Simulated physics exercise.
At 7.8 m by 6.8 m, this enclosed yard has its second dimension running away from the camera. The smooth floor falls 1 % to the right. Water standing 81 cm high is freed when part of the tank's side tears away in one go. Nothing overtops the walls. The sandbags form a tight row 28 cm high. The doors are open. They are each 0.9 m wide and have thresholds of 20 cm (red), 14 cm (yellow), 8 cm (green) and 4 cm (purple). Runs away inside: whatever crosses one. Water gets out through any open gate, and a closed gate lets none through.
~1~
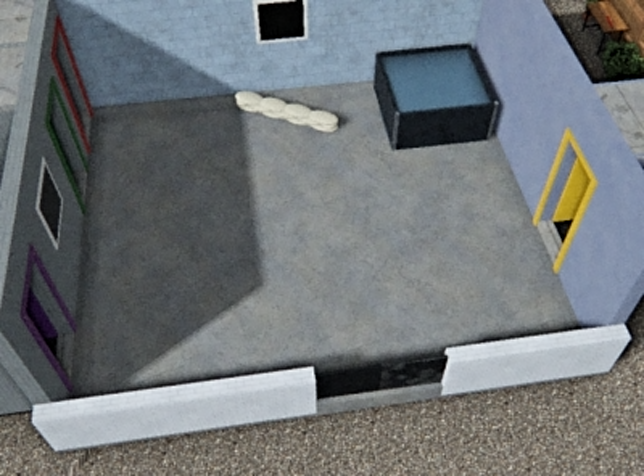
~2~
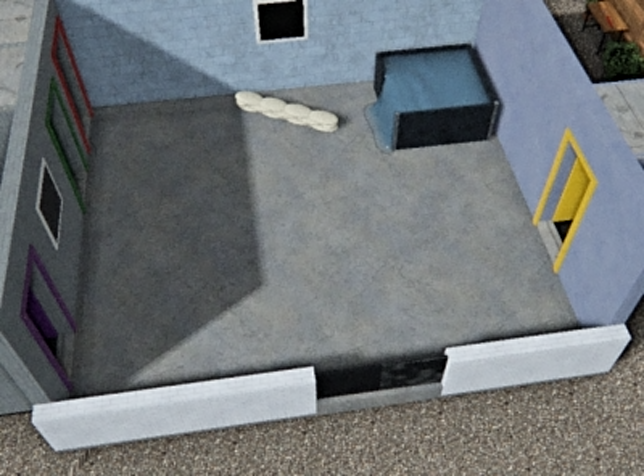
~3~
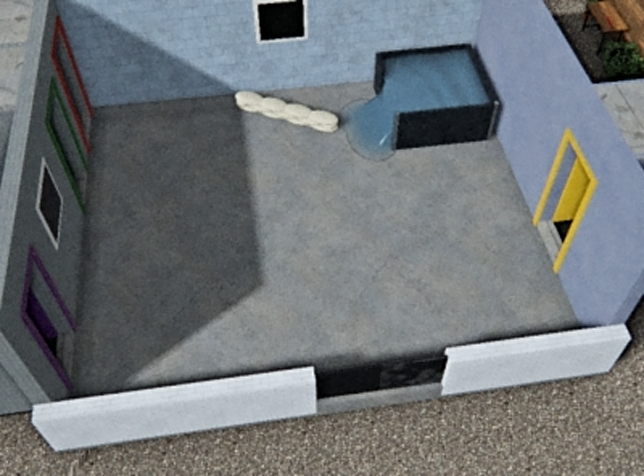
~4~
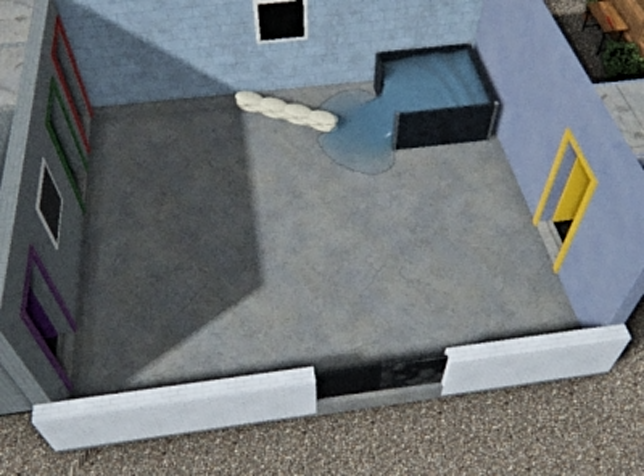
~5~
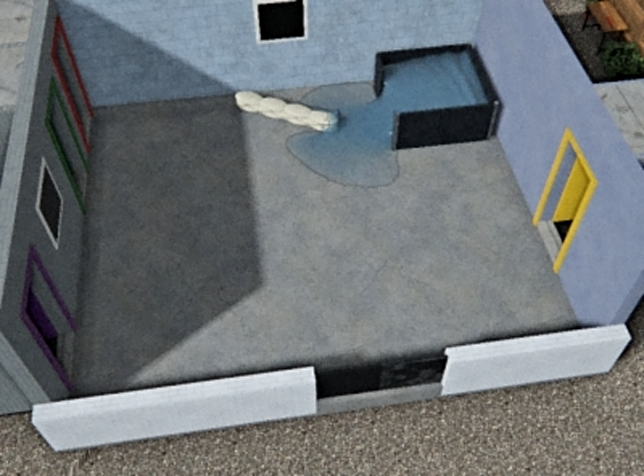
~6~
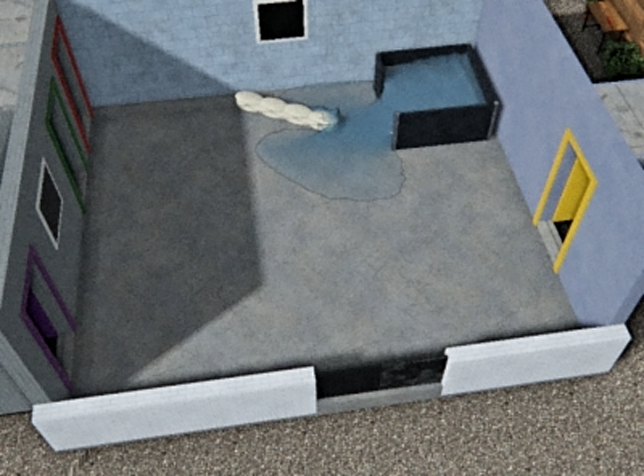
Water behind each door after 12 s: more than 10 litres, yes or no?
Red door: No; yellow door: No; green door: Yes; purple door: Yes.
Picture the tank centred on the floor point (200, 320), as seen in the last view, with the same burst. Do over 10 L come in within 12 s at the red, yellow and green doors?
Measured against that limit, red comes out short of it, yellow short of it and green short of it.
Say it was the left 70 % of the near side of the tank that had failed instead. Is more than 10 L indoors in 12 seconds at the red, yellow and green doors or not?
So red ends up short of it, yellow short of it, green short of it.
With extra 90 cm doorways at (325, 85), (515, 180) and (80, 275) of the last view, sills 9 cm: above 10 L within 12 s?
Result in order - more than that, not enough, more than that.
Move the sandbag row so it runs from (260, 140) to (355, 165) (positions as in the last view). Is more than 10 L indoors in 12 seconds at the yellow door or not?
Note, yellow vs limit: Lower.
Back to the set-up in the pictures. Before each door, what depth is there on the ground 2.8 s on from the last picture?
Depths: Red door 16 cm, yellow door 0 cm, green door 15 cm, purple door 10 cm.
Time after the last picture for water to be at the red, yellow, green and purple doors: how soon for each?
So, red at 1.5 s, then yellow at 6.0 s, green at 1.1 s, and purple at 2.2 s.
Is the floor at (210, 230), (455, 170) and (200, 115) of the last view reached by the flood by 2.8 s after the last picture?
Respectively: Got hit, was missed, got hit.
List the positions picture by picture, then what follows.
The first picture shows still water, 81 cm deep, in the tank at (434, 81).
In the second picture, water pours out at (389, 117) and has run 0.7 m, to (391, 151); typically 9 cm deep outside, 81 cm at the tank's back.
In the third picture, water pours out at (389, 117) and has run 0.9 m, to (346, 111); typically 13 cm deep outside, 81 cm at the tank's back.
In the fourth picture, water pours out at (389, 118) and has run 1.4 m, to (318, 118); typically 11 cm deep outside, 76 cm at the tank's back.
In the fifth picture, water pours out at (389, 118) and has run 2.0 m, to (292, 148); typically 6 cm deep outside, 69 cm at the tank's back.
In the sixth picture, water pours out at (389, 118) and has run 2.6 m, to (262, 153); typically 5 cm deep outside, 71 cm at the tank's back.
Then, 0.7 s after the last picture water covers 25 % of the floor and is deepest (44 cm) near (342, 130); red door not reached, yellow door not reached, green door not reached, purple door not reached.
Then, 1.5 s after the last picture water covers 50 % of the floor and is deepest (35 cm) near (254, 96); red door 4 cm at the sill, 0 L in, yellow door not reached, green door 10 cm at the sill, 0 L in, purple door not reached.
Then, 2.8 s after the last picture water covers 65 % of the floor and is deepest (30 cm) near (69, 423); red door 16 cm at the sill, 2 L in, yellow door not reached, green door 15 cm at the sill, 18 L in, purple door 10 cm at the sill, 9 L in.
Then, 6.3 s after the last picture water covers 80 % of the floor and is deepest (17 cm) near (467, 75); red door 4 cm at the sill, 3 L in, yellow door 1 cm at the sill, 0 L in, green door 4 cm at the sill, 36 L in, purple door 8 cm at the sill, 62 L in.
Then, 11.3 s after the last picture water covers 95 % of the floor and is deepest (12 cm) near (506, 363); red door 1 cm at the sill, 3 L in, yellow door 11 cm at the sill, 0 L in, green door 2 cm at the sill, 36 L in, purple door 3 cm at the sill, 74 L in.
